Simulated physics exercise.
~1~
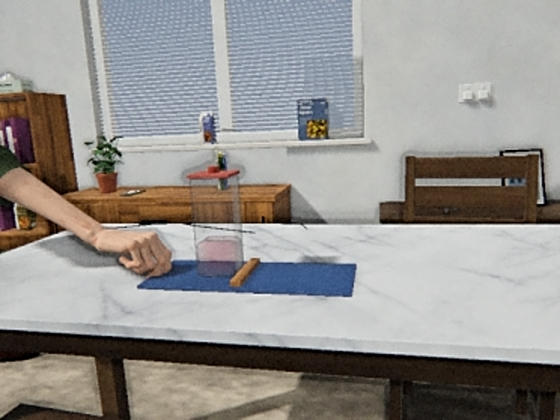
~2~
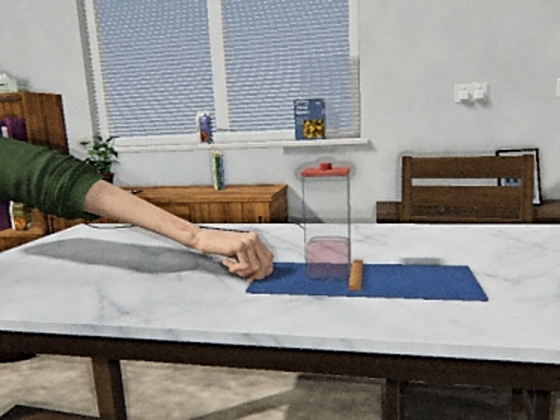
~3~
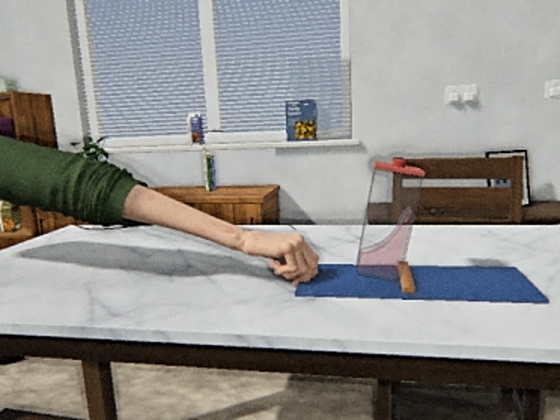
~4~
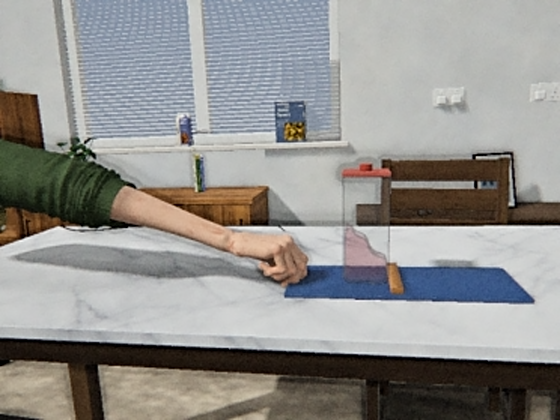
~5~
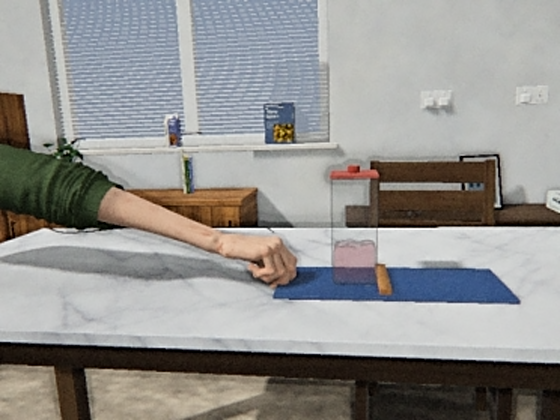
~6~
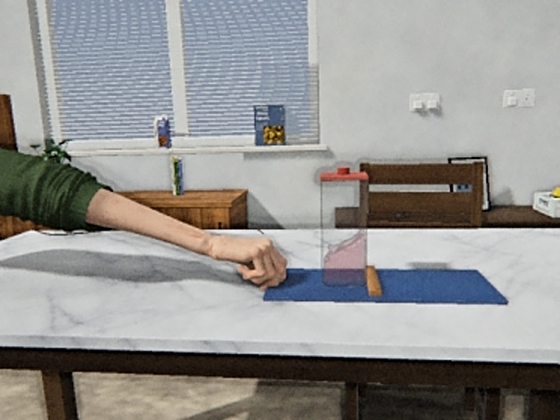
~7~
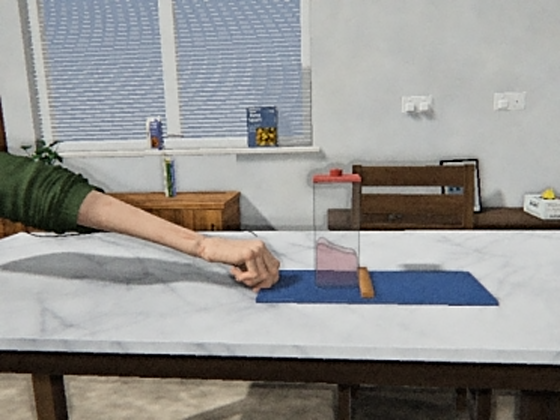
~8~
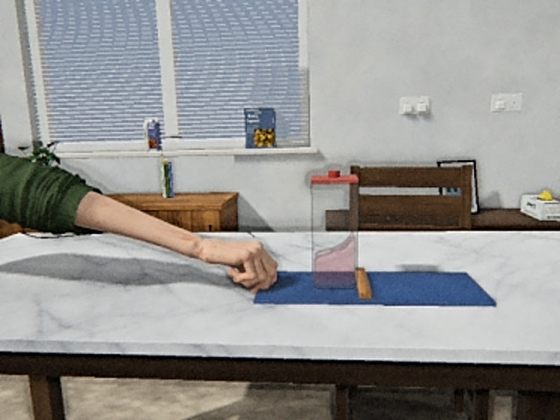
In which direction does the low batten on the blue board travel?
The batten travels to the right, carried along with the blue board.
